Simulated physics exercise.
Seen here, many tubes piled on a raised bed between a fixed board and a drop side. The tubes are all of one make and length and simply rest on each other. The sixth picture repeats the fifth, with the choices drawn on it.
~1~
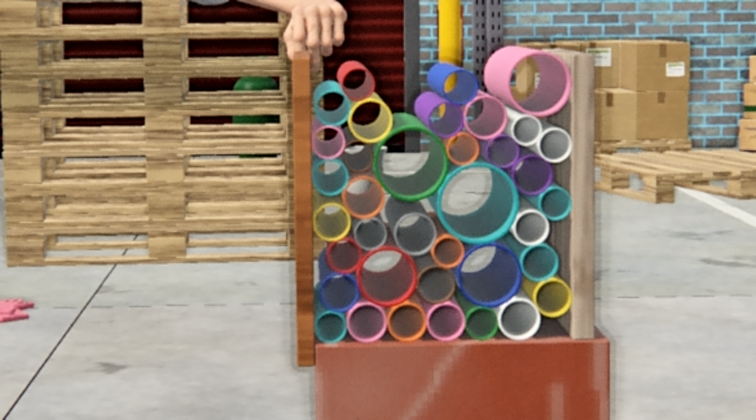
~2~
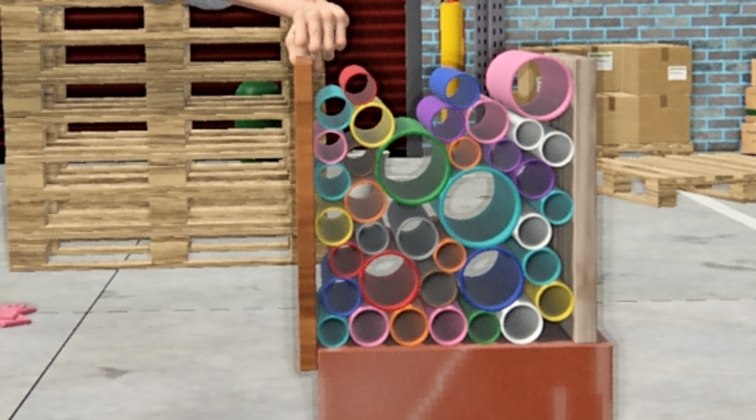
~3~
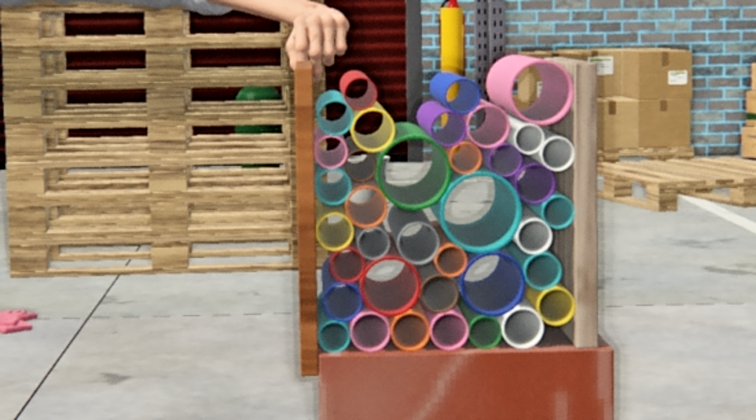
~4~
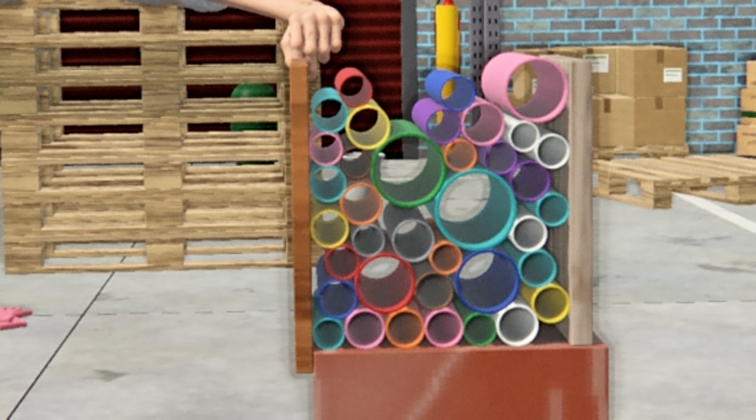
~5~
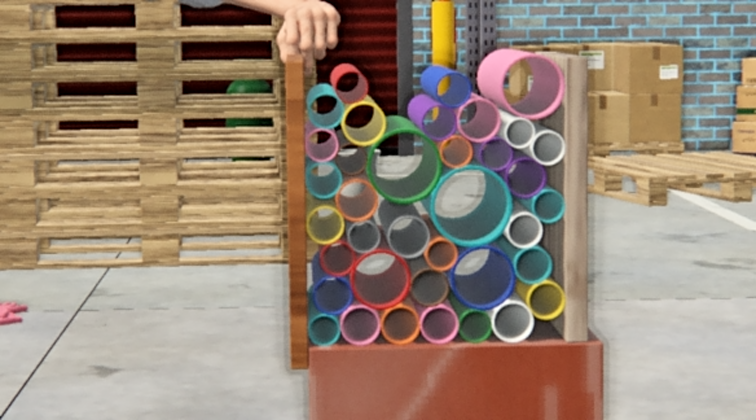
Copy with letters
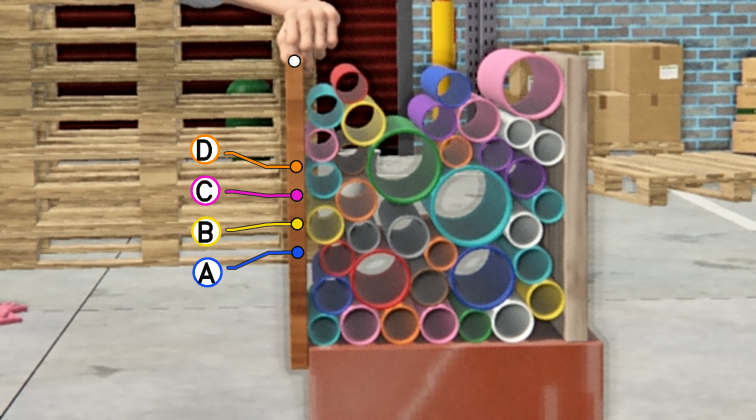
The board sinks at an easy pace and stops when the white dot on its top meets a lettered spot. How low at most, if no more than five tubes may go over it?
Lower it to C and no more.
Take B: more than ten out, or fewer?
At B, fewer than ten.
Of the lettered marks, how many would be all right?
The number is two.
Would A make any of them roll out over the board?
At A: Yes.
On the copy, A at (298, 253); B at (297, 224); C at (297, 196); D at (296, 166); the white dot at (295, 61).
On C. First, top of the board (304, 122).
Then, top of the board (306, 193).
Finally, top of the board (306, 195), three out over the board.
By contrast, A more than five out over the board; B six out over the board; D two out over the board.
